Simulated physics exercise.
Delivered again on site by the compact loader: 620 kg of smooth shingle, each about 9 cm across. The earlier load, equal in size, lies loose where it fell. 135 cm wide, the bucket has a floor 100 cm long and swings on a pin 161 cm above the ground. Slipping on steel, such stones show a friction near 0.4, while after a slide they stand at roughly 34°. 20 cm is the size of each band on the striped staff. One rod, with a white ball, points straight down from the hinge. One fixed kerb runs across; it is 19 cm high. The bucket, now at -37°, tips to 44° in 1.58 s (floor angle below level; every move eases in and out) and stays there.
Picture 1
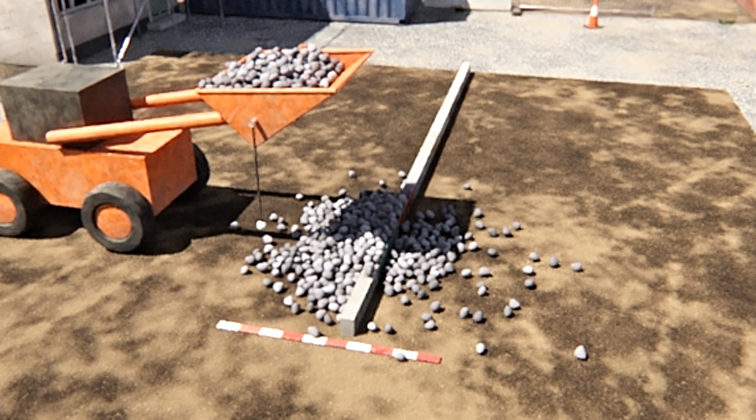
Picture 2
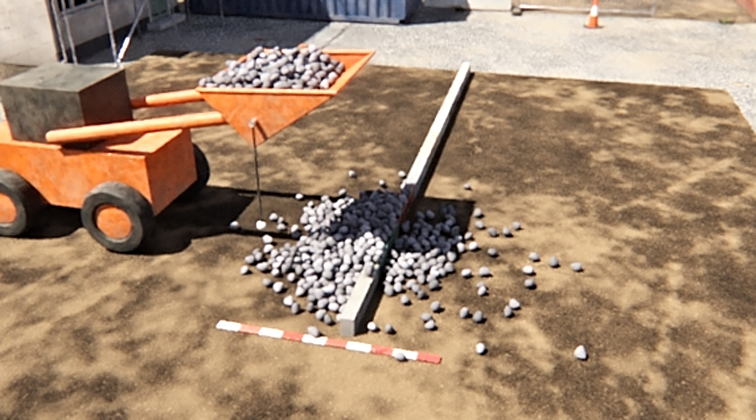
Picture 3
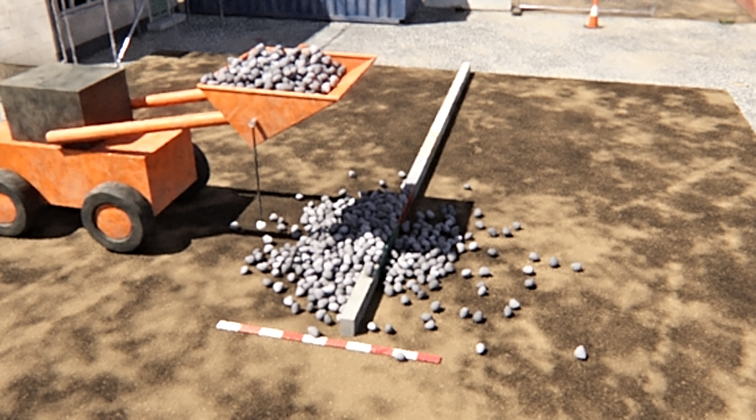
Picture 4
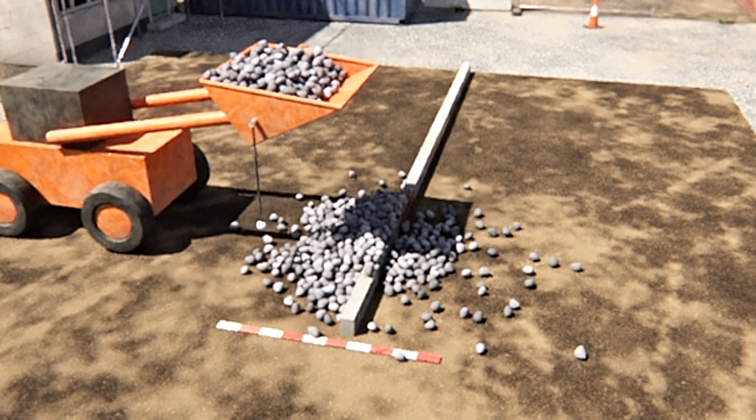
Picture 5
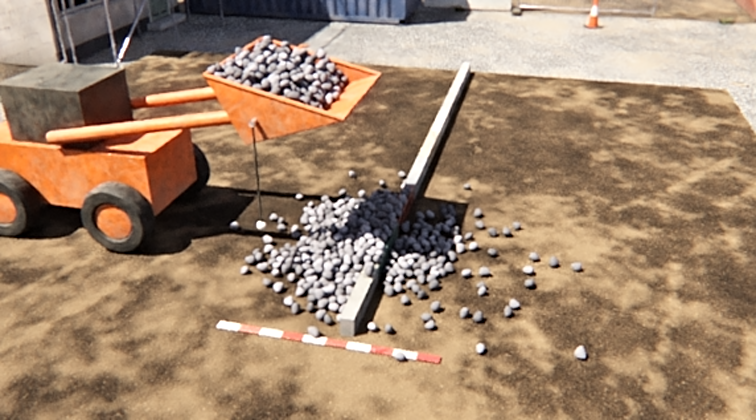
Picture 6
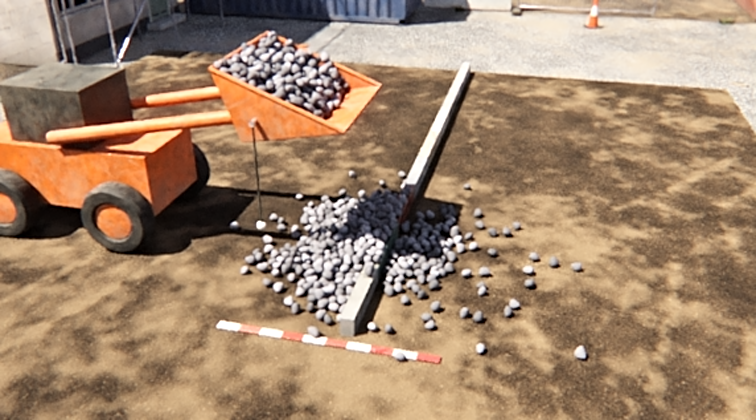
In this clip, an orange loader's raised bucket, full of grey stones, tilts forward, its front lip swinging downward while the stones stay inside; below, a loose heap of similar stones lies motionless across a long kerb.
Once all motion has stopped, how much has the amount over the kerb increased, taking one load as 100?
It has increased by some 57 per cent.
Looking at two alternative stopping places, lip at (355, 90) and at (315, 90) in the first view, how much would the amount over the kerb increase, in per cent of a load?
Roughly 80 and 30 per cent, in that order.
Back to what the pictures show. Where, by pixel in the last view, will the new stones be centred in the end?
I'd say close to (397, 243).
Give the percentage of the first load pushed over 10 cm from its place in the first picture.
Roughly 25 % of them.
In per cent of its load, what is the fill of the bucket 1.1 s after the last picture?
Close to 25 in a hundred is still held.
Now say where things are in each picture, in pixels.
The first frame shows lip at (336, 91), floor tilted -37°, highest stones at (284, 57). The earlier load is highest near (374, 226), 30 cm above ground level, 80 % on this side of the kerb, 20 % over the kerb.
The second frame shows lip at (337, 93), floor tilted -36°, highest stones at (282, 57).
In the third frame, the bucket is at -32°, its lip at (339, 99); the top of the load is at (276, 55).
The fourth frame shows lip at (342, 108), floor tilted -26°, highest stones at (264, 53).
In the fifth frame, the bucket is at -19°, its lip at (344, 119); the top of the load is at (267, 48).
In the sixth frame, the bucket is at -11°, its lip at (345, 132); the top of the load is at (266, 44).
Then, 0.6 s after the last picture the floor is at 31°; in per cent of one load, 95 in the bucket, 85 on this side of the kerb, 20 over the kerb; the foremost stones are at (540, 287).
Then, 1.1 s after the last picture the floor is at 44°; in per cent of one load, 25 in the bucket, 142 on this side of the kerb, 33 over the kerb; the foremost stones are at (540, 287).
Then, 1.4 s after the last picture the floor is at 44°; in per cent of one load, 0 in the bucket, 137 on this side of the kerb, 63 over the kerb; the foremost stones are at (540, 287).
Then, 4.3 s after the last picture the floor is at 44°; in per cent of one load, 0 in the bucket, 123 on this side of the kerb, 77 over the kerb; the foremost stones are at (570, 263). Net gain over the kerb, 57.
